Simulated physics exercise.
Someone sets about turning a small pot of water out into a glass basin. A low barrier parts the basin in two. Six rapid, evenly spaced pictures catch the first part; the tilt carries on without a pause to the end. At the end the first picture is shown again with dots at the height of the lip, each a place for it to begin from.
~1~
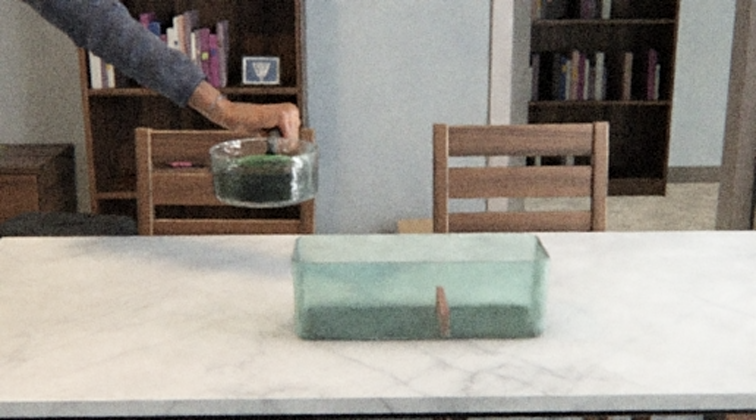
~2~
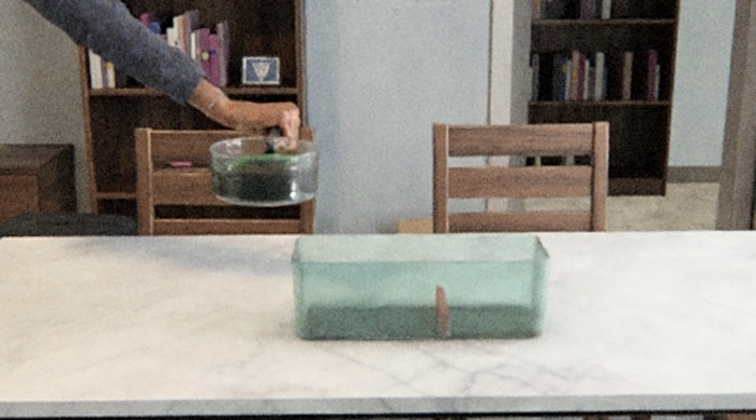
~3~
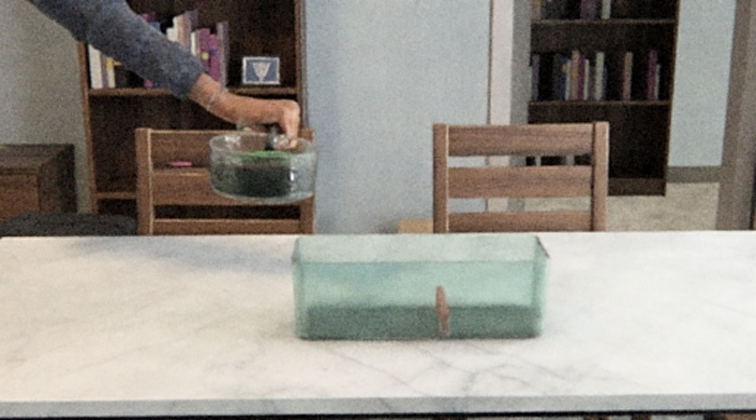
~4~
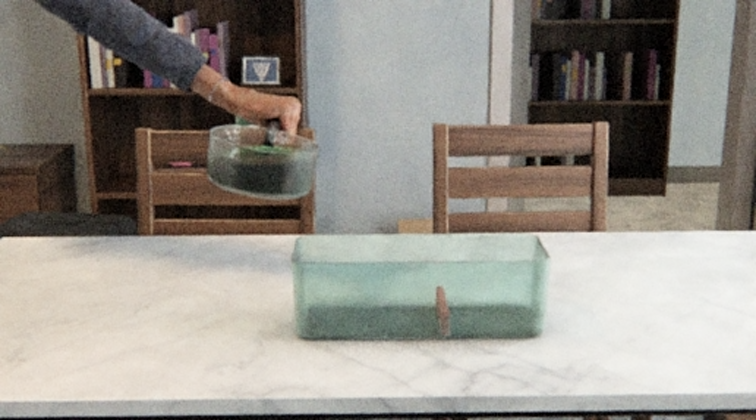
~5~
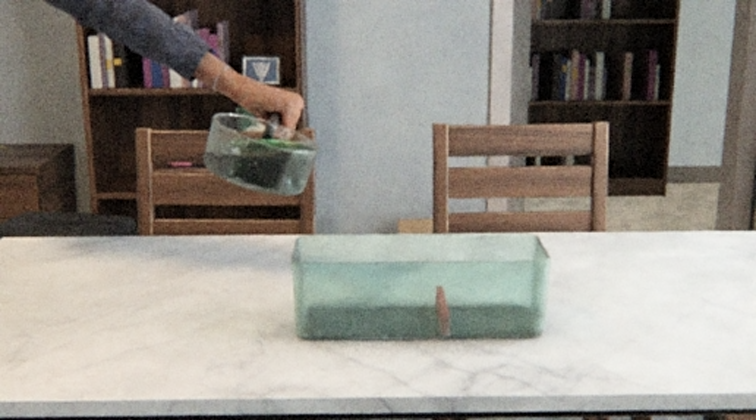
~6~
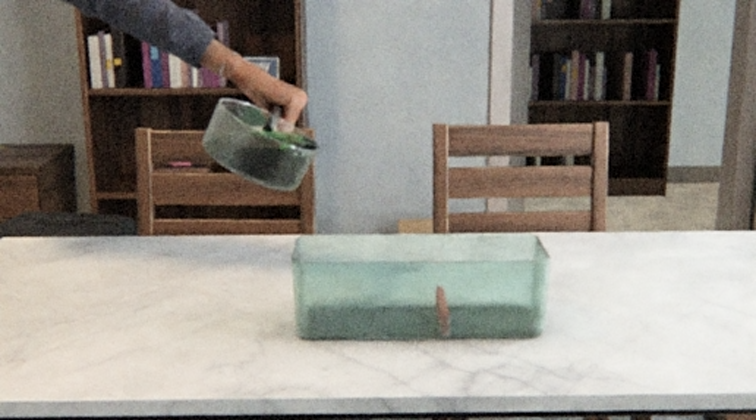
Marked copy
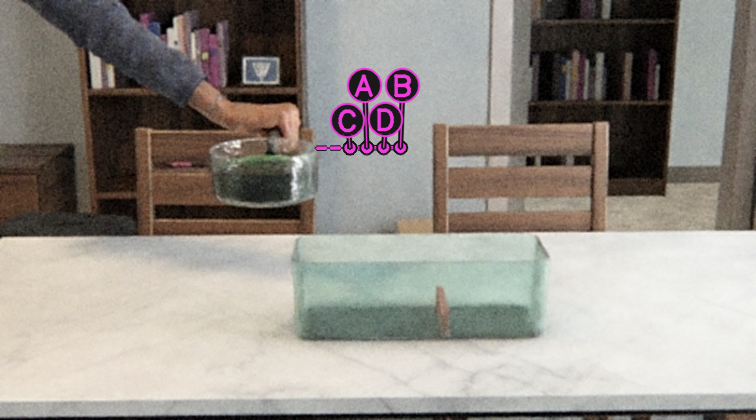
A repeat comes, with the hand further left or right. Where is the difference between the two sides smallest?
The answer is place A.
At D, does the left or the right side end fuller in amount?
The right one.
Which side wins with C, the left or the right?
The left side.
On the marked copy, A at (366, 147); B at (400, 147); C at (349, 148); D at (383, 147).
With A, about 47 % ends left of the wall and 52 % right of it.
With B, about 16 % ends left of the wall and 83 % right of it.
With C, about 79 % ends left of the wall and 19 % right of it.
With D, about 24 % ends left of the wall and 75 % right of it.
